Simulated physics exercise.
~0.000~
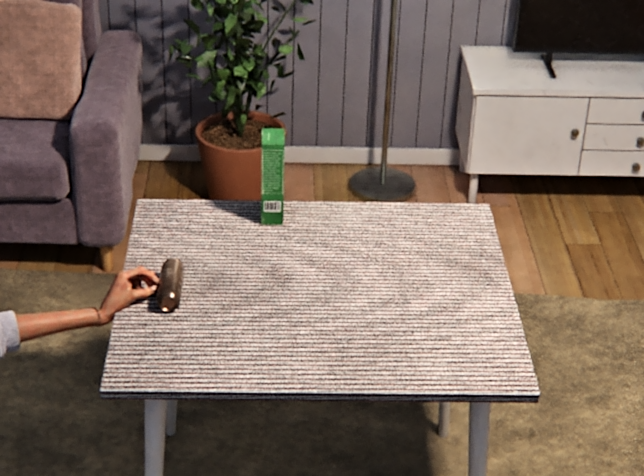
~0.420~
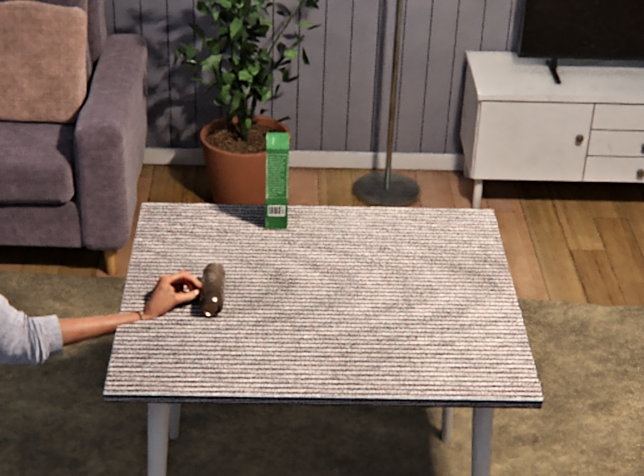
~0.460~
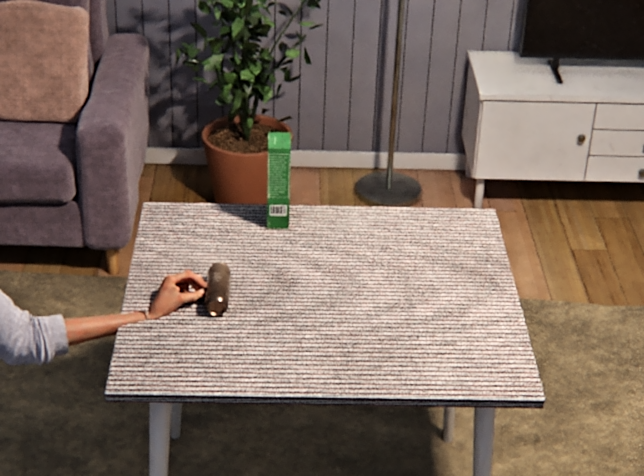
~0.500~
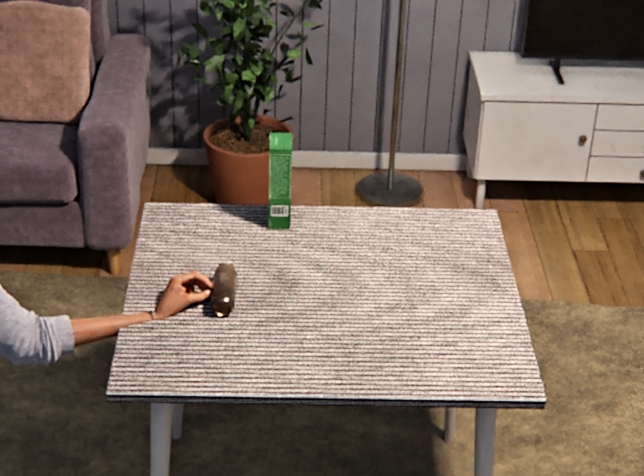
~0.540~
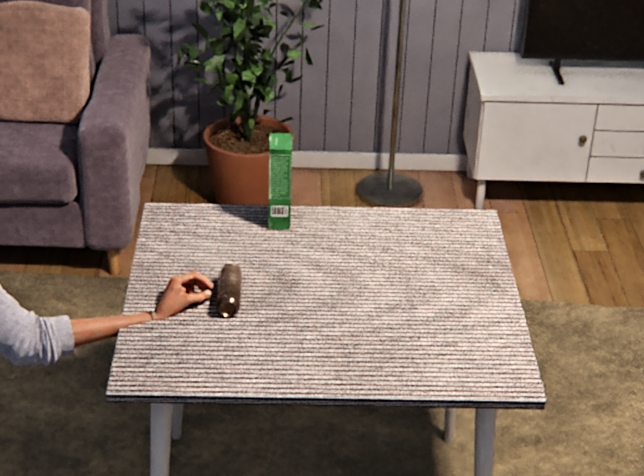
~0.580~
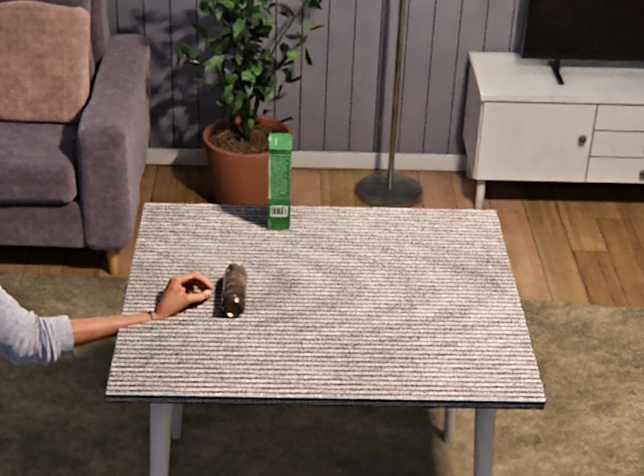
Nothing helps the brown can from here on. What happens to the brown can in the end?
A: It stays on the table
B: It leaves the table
(A) It stays on the table.
After 0.68 s, brown can rolled about its own width near (246, 290).
After 0.78 s, brown can rolled about its own width near (257, 290).
After 0.98 s, brown can rolled well along near (272, 291).
After 1.18 s, brown can rolled well along near (281, 291).
At rest (1.7 s), moved from the start, brown can. Seen from the same camera at the end, brown can near (283, 291).
